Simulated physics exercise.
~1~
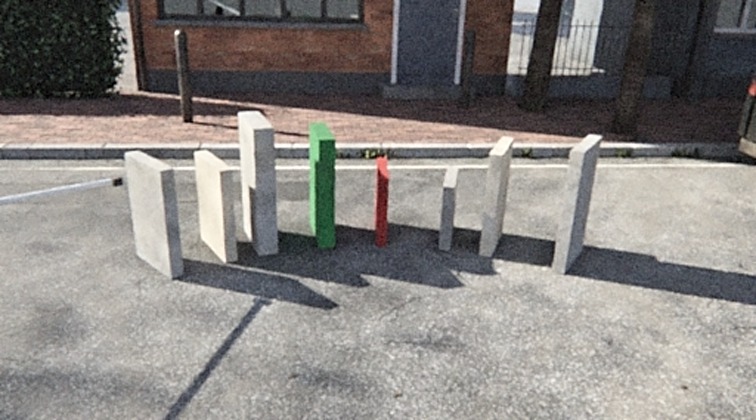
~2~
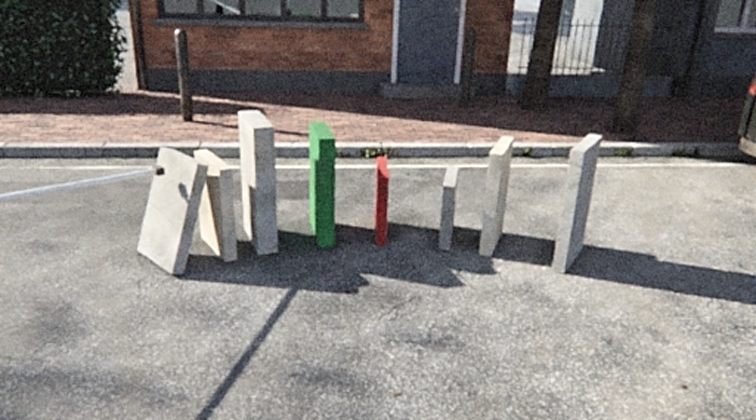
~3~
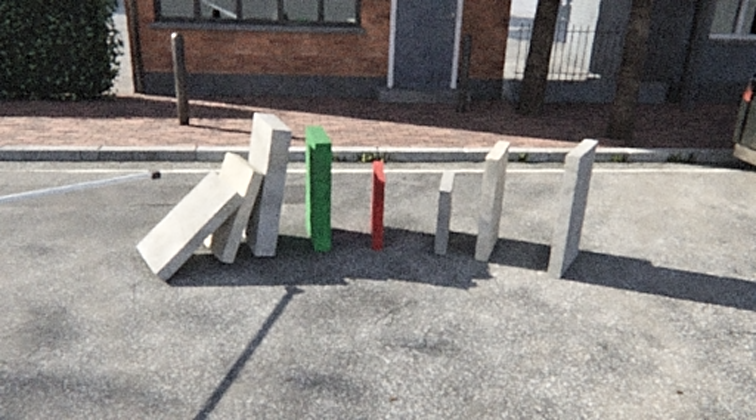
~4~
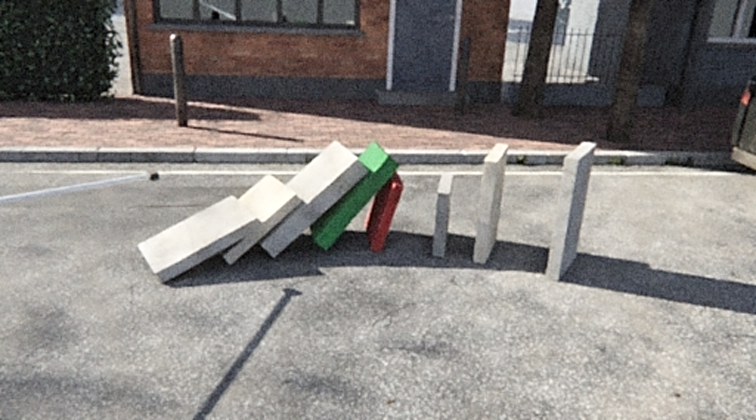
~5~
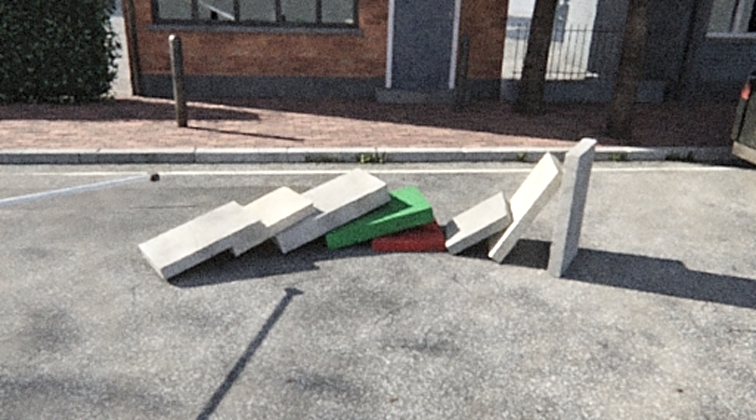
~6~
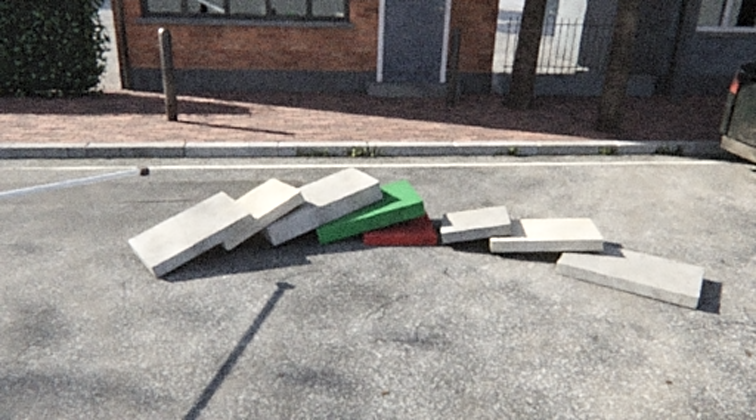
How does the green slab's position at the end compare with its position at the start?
At the start the green slab stands upright on its end. By the end it has toppled to the right and lies on its side among the other fallen slabs.
